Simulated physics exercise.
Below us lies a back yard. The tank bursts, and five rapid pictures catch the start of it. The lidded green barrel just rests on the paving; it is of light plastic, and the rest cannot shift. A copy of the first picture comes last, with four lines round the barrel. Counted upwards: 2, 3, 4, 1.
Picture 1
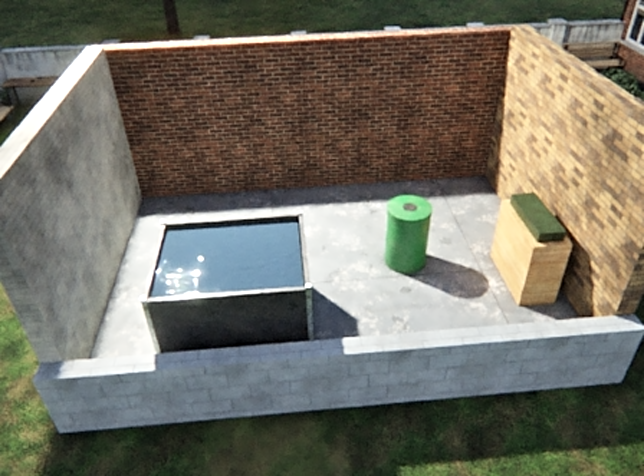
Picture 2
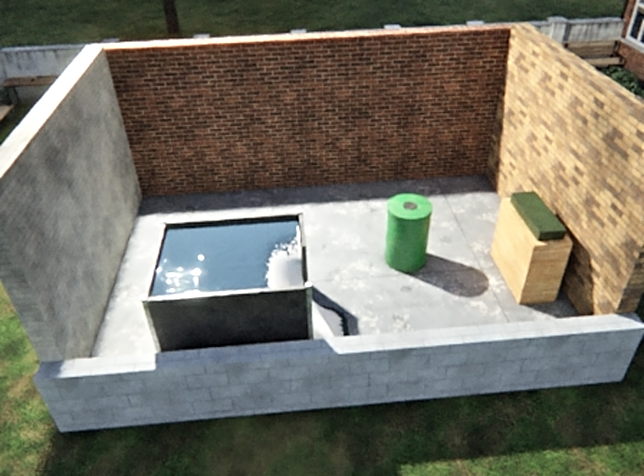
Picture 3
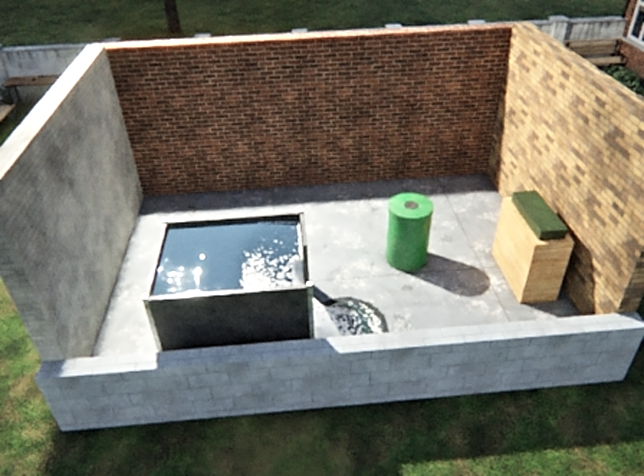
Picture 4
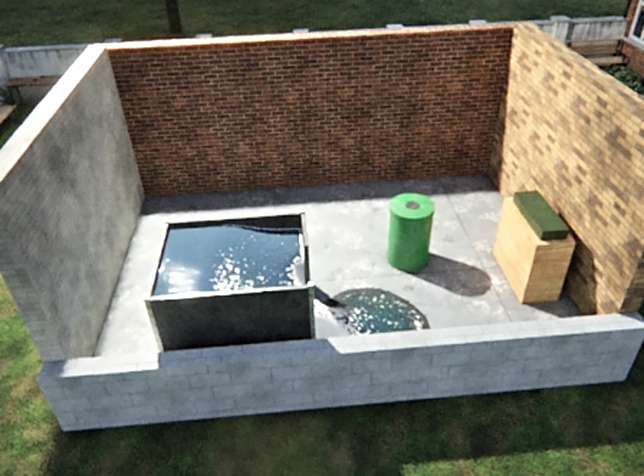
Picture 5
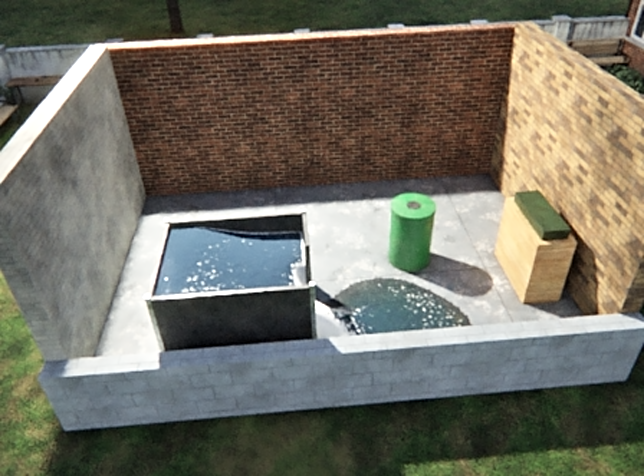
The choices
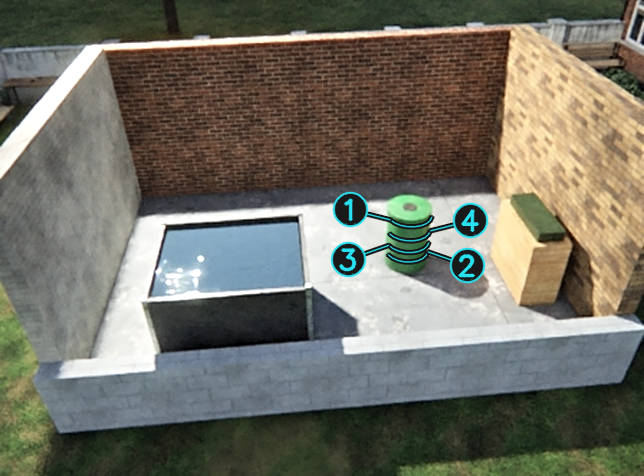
Water pours from the right side of a full, dark-walled square tank and spreads across the pale paved floor of a back yard, seen from above. The tank stands at the left between grey and brick walls, with a green barrel right of centre and a tan box with a dark green top by the right wall. The glinting puddle widens rightward toward the barrel, the tank's surface ripples and lowers slightly, and the view barely shifts.
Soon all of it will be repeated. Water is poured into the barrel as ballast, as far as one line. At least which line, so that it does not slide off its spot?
It is 2.
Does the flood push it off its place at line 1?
No.
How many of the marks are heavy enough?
All of the four.
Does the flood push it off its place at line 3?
No, not at all.
On the marked copy, 1 at (414, 226); 2 at (411, 261); 3 at (412, 252); 4 at (413, 240); from the bottom up 2, 3, 4, 1.
For line 1, it does not move.
For line 2, it does not move.
For line 3, it does not move.
For line 4, it does not move.
